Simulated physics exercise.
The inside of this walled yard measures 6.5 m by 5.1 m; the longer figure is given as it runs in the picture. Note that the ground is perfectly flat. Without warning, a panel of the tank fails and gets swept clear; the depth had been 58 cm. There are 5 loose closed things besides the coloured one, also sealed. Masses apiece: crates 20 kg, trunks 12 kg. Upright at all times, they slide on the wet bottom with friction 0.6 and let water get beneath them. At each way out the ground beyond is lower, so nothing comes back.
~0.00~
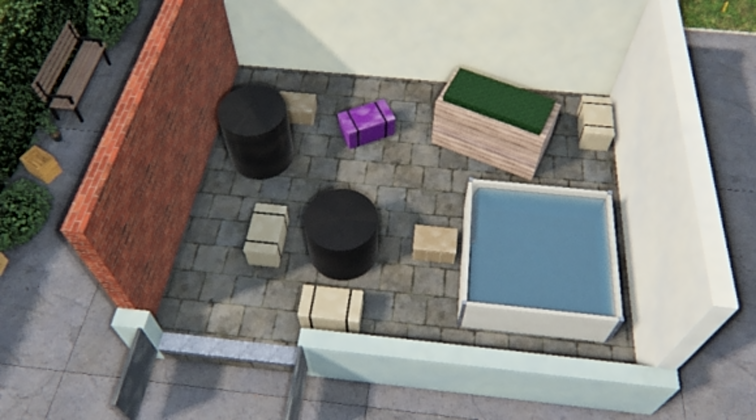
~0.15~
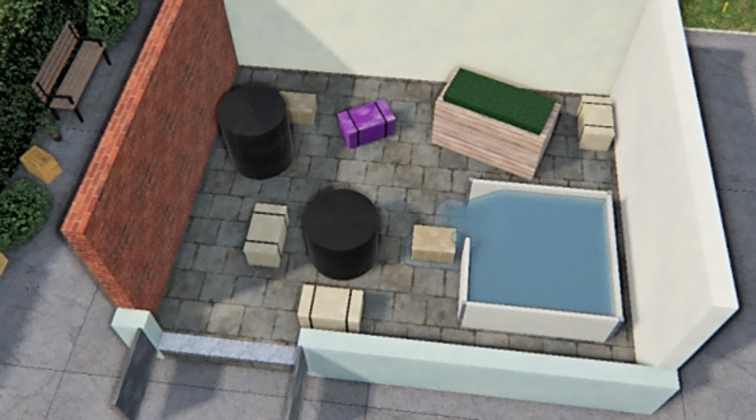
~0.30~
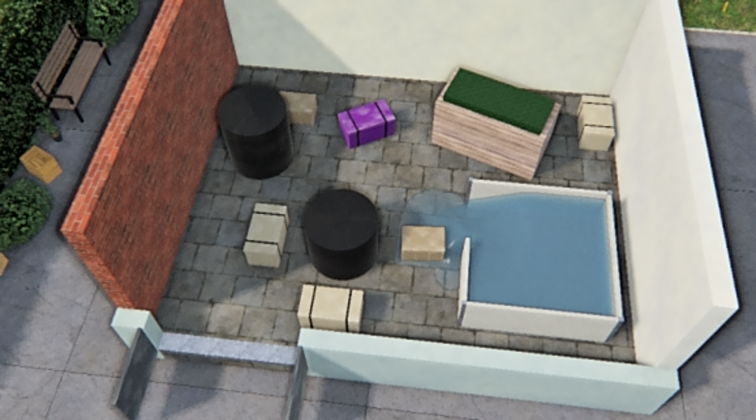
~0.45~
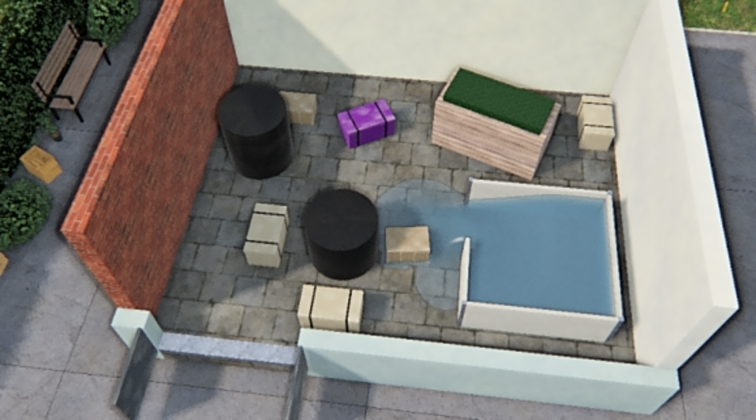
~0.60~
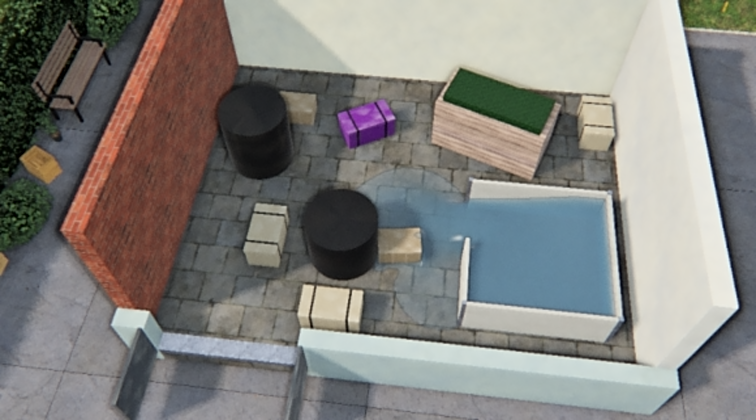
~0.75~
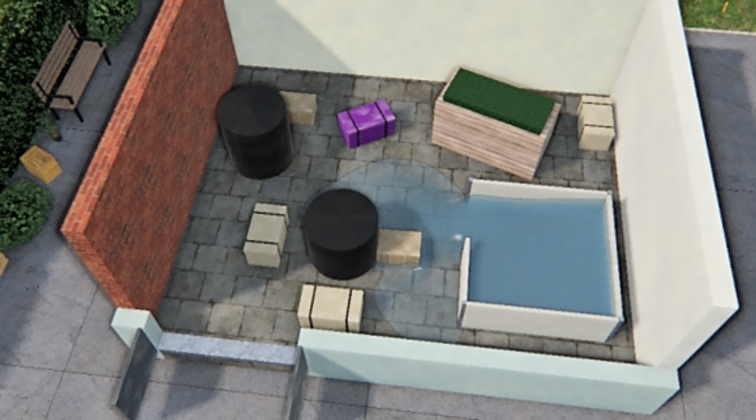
Water spilled out of the left side of the tank and spread across the paving, pushing a small tan box left up to the black barrel, while the purple trunk stayed still.
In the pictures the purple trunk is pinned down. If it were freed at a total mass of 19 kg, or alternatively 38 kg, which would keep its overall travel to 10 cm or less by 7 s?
Ballast needed: Beyond both.
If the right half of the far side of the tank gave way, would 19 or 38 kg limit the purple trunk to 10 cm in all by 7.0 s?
In that case just the heavier mass works.
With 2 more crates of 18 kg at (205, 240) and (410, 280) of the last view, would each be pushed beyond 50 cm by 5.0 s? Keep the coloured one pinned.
So the first one crosses the line and the second one crosses the line.
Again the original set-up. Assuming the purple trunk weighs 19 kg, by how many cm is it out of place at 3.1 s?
Around 120 centimetres out of place.
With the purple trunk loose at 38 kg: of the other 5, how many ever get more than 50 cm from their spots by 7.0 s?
My count gives 3.
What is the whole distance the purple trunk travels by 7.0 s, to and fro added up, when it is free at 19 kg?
It covers about 300 cm altogether.
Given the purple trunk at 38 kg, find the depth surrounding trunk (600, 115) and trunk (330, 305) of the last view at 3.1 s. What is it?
About 0 and 5 cm.
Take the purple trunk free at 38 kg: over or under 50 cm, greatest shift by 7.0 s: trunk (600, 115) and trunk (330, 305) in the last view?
Below the mark, beyond the mark.
After 1.4 s the purple trunk would be 17 cm from its start with 19 kg and 4 cm from its start with 38 kg; 6 cm of water round it then.
After 3.1 s the purple trunk would be 114 cm from its start with 19 kg and 61 cm from its start with 38 kg; 7 cm of water round it then.
After 4.9 s the purple trunk would be 84 cm from its start with 19 kg and 58 cm from its start with 38 kg; 10 cm of water round it then.
After 7.0 s the purple trunk would be 104 cm from its start with 19 kg and 38 cm from its start with 38 kg; 8 cm of water round it then.
